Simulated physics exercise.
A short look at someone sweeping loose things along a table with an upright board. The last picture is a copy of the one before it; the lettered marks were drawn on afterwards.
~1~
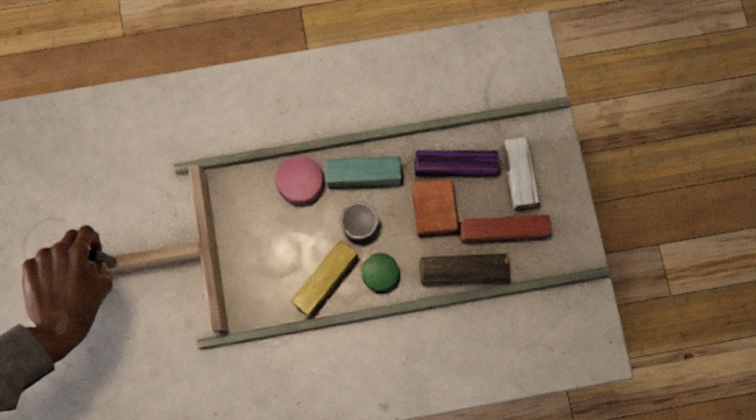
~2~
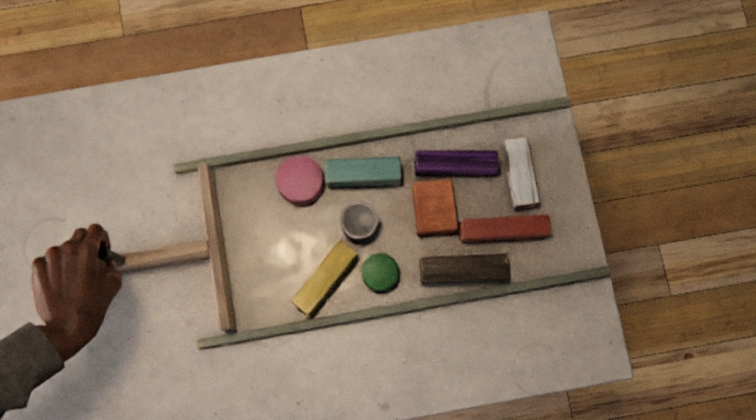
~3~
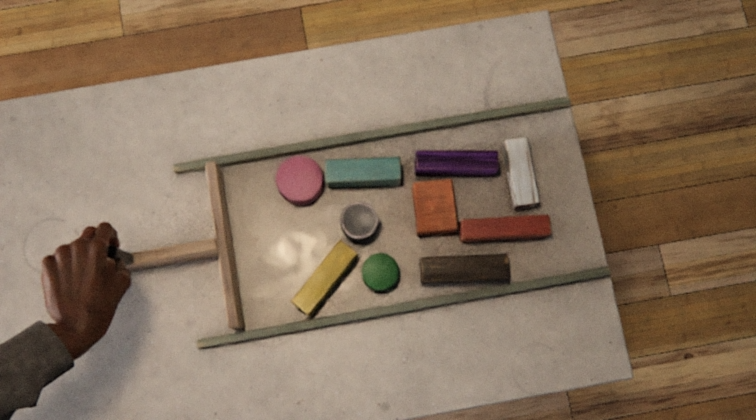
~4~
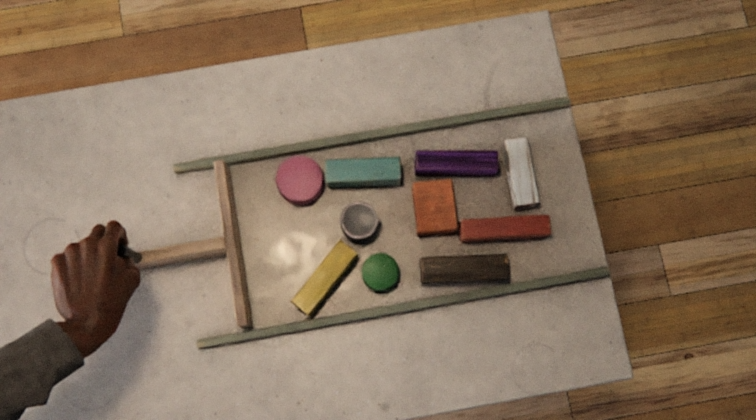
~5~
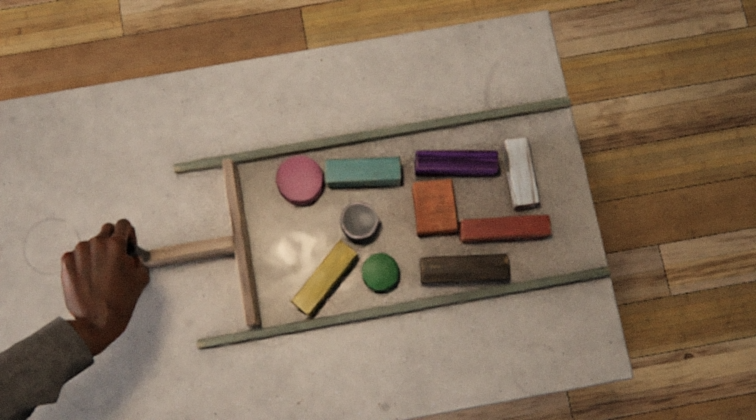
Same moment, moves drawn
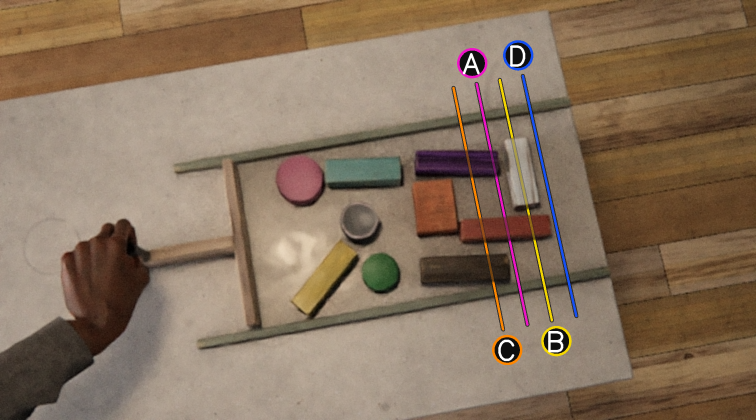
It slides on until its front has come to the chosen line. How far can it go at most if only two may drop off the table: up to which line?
C is the last line within the limit.
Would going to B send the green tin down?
No.
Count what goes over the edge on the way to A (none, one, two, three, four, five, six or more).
By then, four.
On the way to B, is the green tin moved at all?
Yes.
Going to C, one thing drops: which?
It is the purple stick.
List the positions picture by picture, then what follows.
White stick (520, 173); turquoise bar (364, 173); yellow bar (325, 278), in the first picture.
Board (213, 244); black bar (463, 269), in the second picture.
Board (221, 243); red bar (505, 228), in the third picture.
Board (230, 241); pink tin (300, 181), in the fourth picture.
Board (238, 240); green tin (380, 273); white stick (520, 173); turquoise bar (364, 173), in the fifth picture.
On the marked copy, A at (501, 201); B at (525, 197); C at (478, 205); D at (549, 193).
With C. Early on, board (326, 225); white stick (535, 174); purple stick (484, 157).
Further on, board (412, 210); purple stick (563, 128); white stick (547, 177).
At the end, board (477, 198); purple stick over the edge; white stick (575, 162); one fallen.
As for the rest, A drops four; B drops five; D drops seven.
